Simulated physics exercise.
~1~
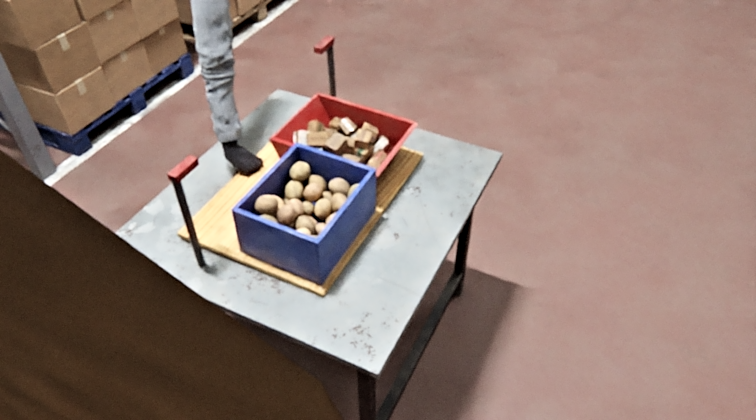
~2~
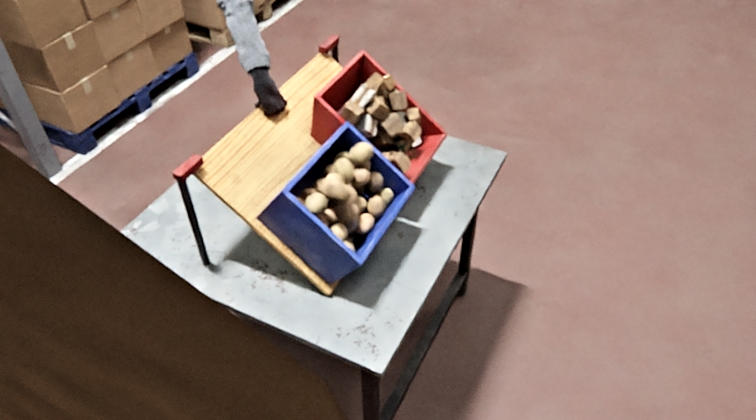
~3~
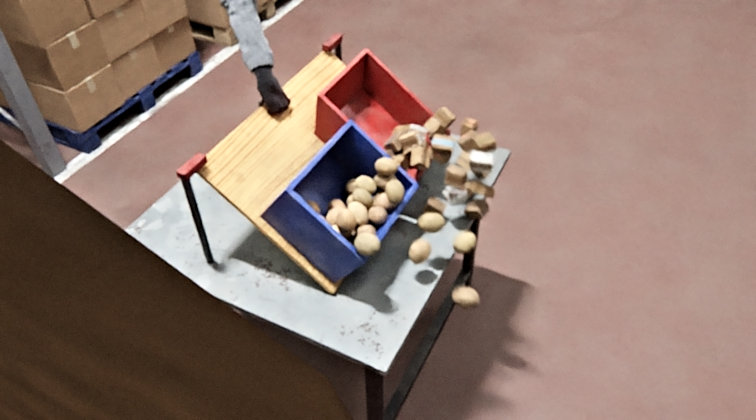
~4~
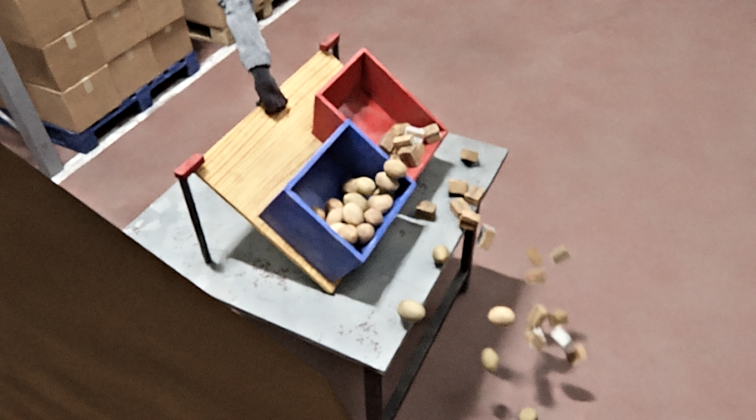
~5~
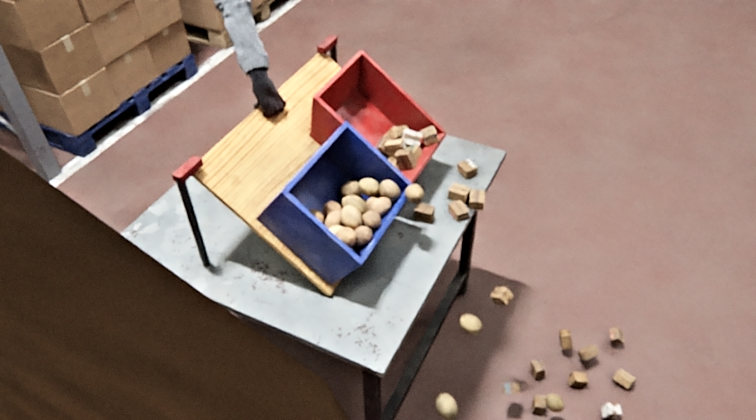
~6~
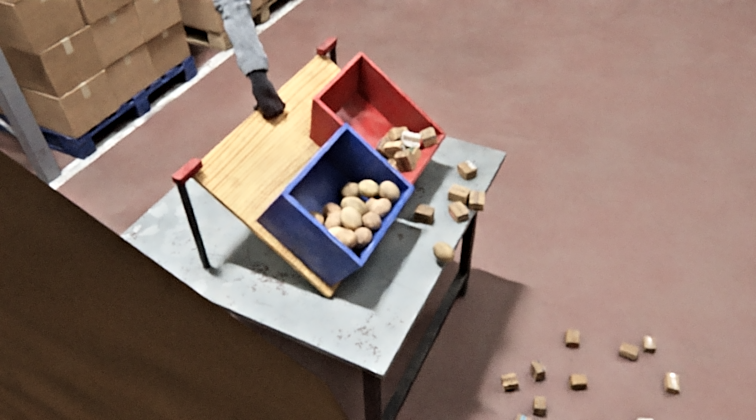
Warehouse table, gloved hand tilting a hinged board, red and blue totes spilling some blocks and potato-like lumps onto the floor.
